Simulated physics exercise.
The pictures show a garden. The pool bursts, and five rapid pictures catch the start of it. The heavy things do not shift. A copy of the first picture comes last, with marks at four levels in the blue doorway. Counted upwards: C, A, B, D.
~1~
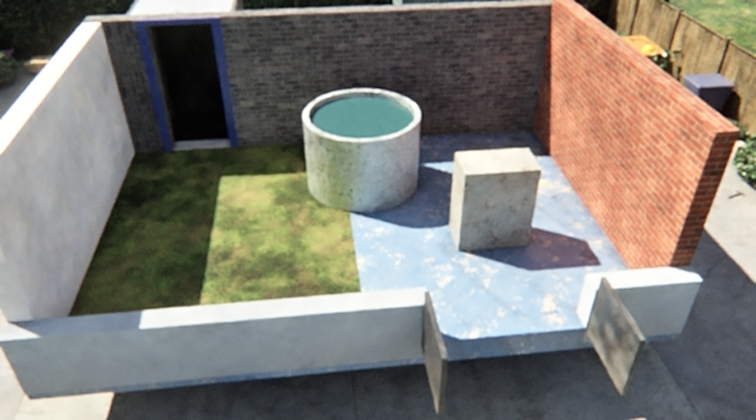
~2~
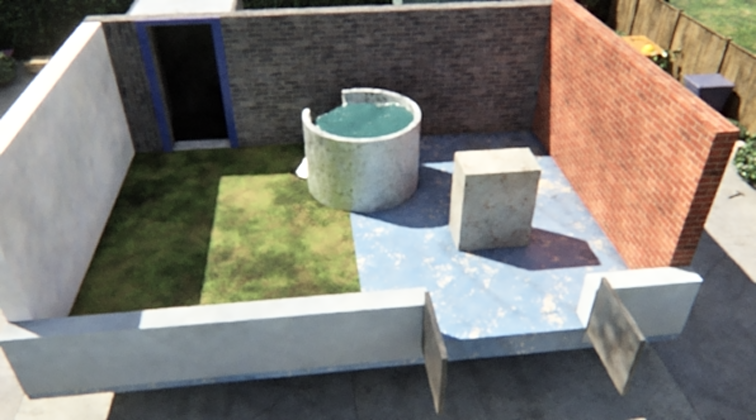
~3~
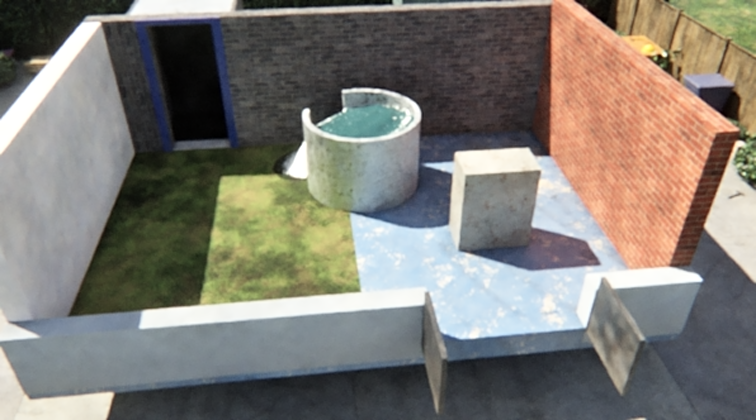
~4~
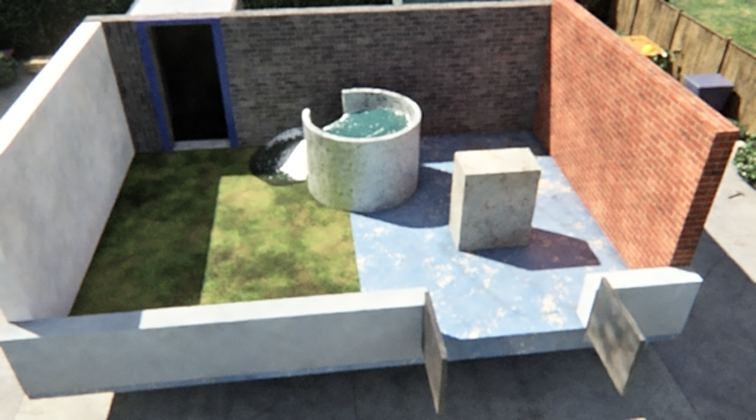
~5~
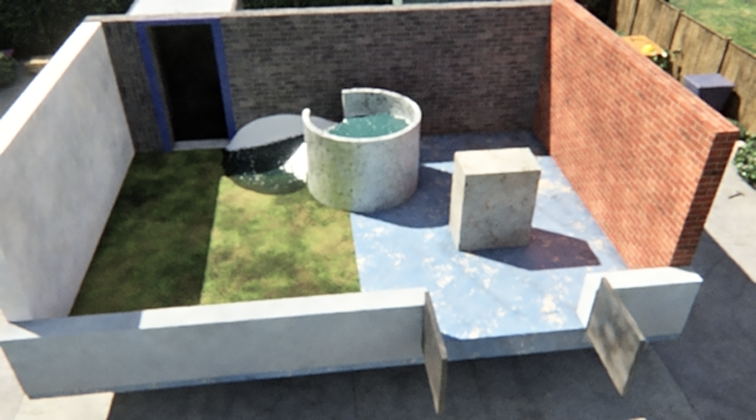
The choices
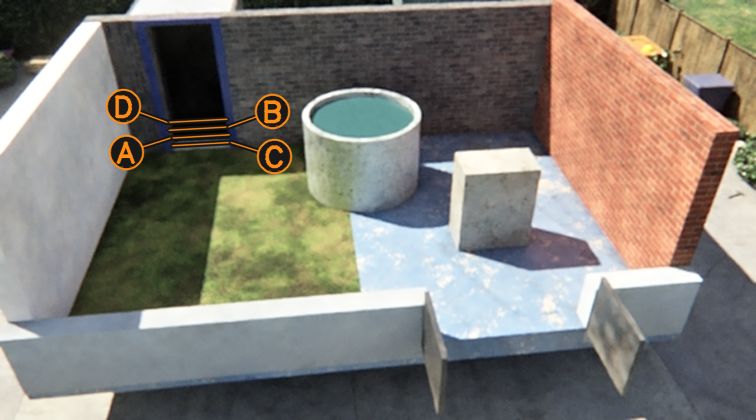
A walled garden is seen from above by a camera that stays still, with white walls at left and front, dark brick behind and red brick at right. A round concrete pool of green water stands near the back, between patchy grass with a blue-framed doorway beyond and blue paving with a pale block. The pool's back-left side opens, and water pours out, spreading leftward across the grass.
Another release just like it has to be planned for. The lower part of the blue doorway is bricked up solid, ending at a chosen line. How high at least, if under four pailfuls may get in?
Take A.
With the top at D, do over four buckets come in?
No, not at all.
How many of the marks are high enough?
Three.
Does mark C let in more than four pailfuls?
Yes, that goes wrong.
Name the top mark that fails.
Mark C.
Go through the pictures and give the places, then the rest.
The first frame shows water in the pool at rest, its middle at (362, 119); foot of the blue doorway at (202, 149); open gate at (508, 277).
In the second frame, 1 % of the ground under water, visible out to (299, 172).
In the third frame, 3 % of the ground under water, visible out to (279, 164).
In the fourth frame, 5 % of the ground under water, visible out to (268, 145).
In the fifth frame, 8 % of the ground under water, visible out to (225, 147).
In orange, A at (200, 136); B at (198, 128); C at (201, 144); D at (197, 120); from the bottom up C, A, B, D.
With A, a splash gets over, under a bucket.
With B, nothing gets over.
With C, about 9 bucketfuls get in.
With D, nothing gets over.
